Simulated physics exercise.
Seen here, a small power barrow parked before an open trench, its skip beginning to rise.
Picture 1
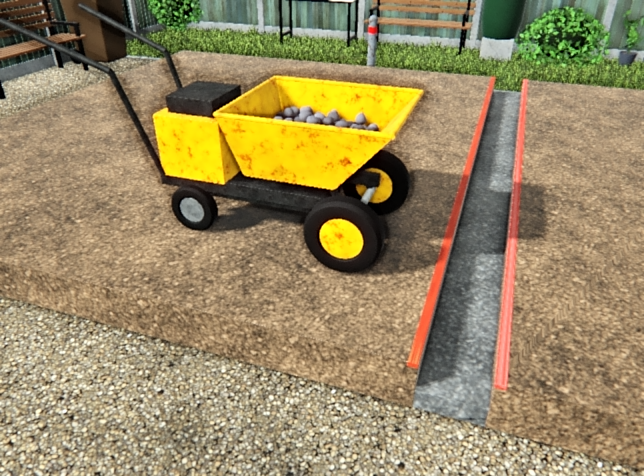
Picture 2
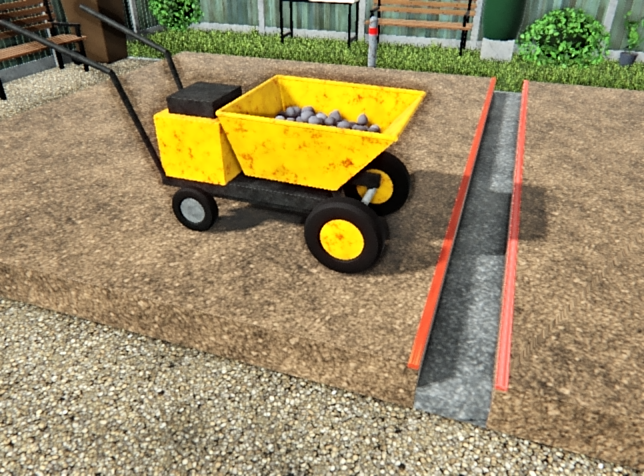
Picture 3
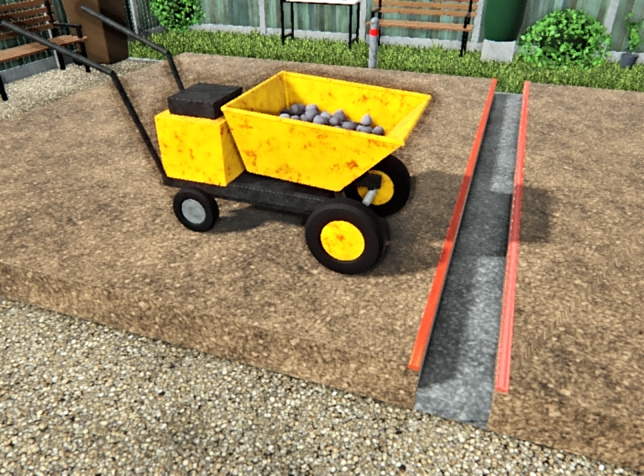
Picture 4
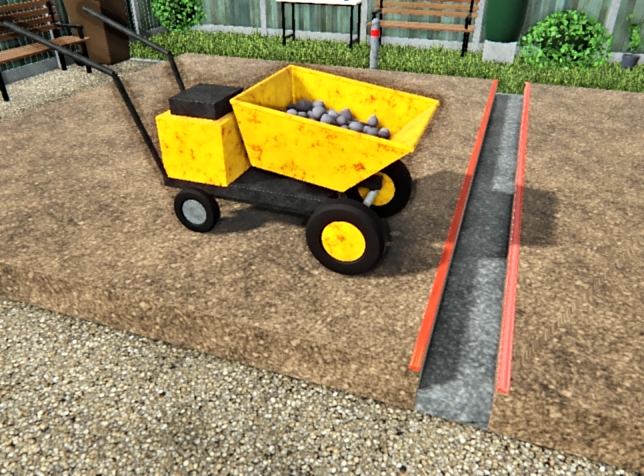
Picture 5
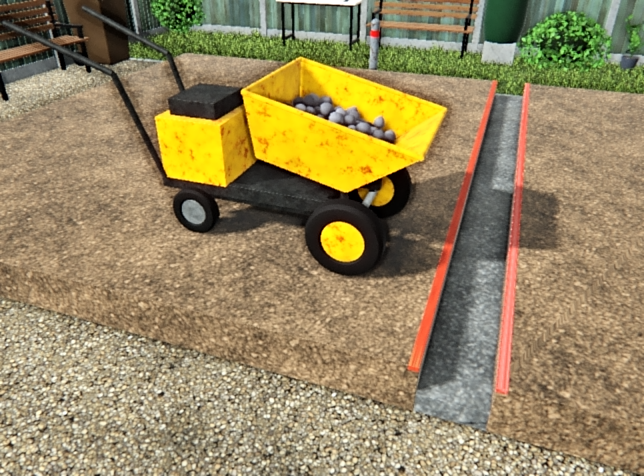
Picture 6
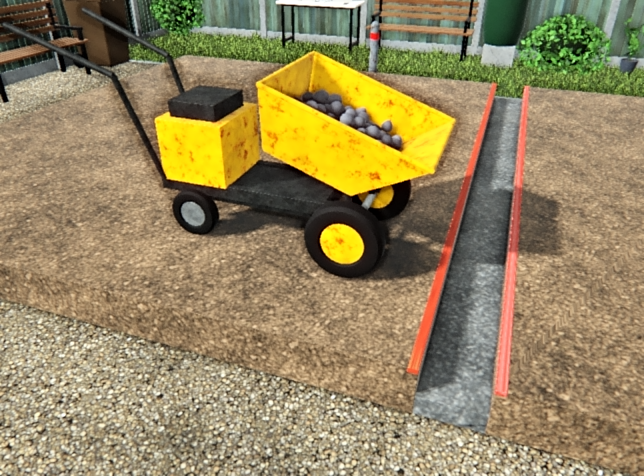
A bright yellow power barrow with a black engine box, dark handles and yellow-hubbed front wheels stands on brown earth in a fenced garden, seen from slightly above. Grey cobbles lie in its skip, a narrow grey trench edged in red runs to its right, and pale gravel covers the foreground. The skip gradually tilts forward to the right while the wheels and camera stay still.
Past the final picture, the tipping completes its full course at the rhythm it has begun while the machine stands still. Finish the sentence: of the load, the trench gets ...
... most of it.
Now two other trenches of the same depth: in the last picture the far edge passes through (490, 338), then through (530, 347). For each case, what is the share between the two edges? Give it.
For the first it's 50 per cent, for the second 100 per cent.
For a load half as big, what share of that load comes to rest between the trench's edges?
About 90 %.
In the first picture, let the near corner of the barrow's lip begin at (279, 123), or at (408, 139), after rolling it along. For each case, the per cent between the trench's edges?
The first stopping place yields 20 % and the other yields 50 %.
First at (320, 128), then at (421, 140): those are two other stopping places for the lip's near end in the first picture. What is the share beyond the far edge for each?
In turn 0 and 60 in a hundred.
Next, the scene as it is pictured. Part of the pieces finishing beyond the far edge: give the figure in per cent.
Roughly 25 per cent of the load.
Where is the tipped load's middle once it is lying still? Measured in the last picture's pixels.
I'd say the middle ends up at about (486, 276).
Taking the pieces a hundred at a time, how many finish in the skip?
Some 0 in a hundred.
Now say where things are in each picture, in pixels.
Lip of the skip at (392, 137), level; top of the load at (313, 123), round cobbles; first edge of the trench at (426, 318); far edge at (506, 335), the trench under half as wide as the skip, and about half as deep as wide, in the first picture.
Lip of the skip at (395, 139), level; top of the load at (302, 130), in the second picture.
Lip of the skip at (401, 143), tipped barely; top of the load at (306, 128), in the third picture.
Lip of the skip at (411, 149), tipped a little; top of the load at (313, 126), in the fourth picture.
Lip of the skip at (421, 158), tipped a little; top of the load at (306, 123), in the fifth picture.
Lip of the skip at (432, 171), tipped clearly; top of the load at (316, 120); first edge of the trench at (426, 323); far edge at (506, 342), in the sixth picture.
Soon, skip tipped steeply; all in the skip.
A while on, skip tipped right over; most in the skip; about a quarter in or heaped over the trench; a stray few beyond it; a stray few falling.
Towards the end, skip tipped right over; a stray few in the skip; most in or heaped over the trench; about a quarter beyond it.
Finally, skip tipped right over; most in or heaped over the trench; about a quarter beyond it.
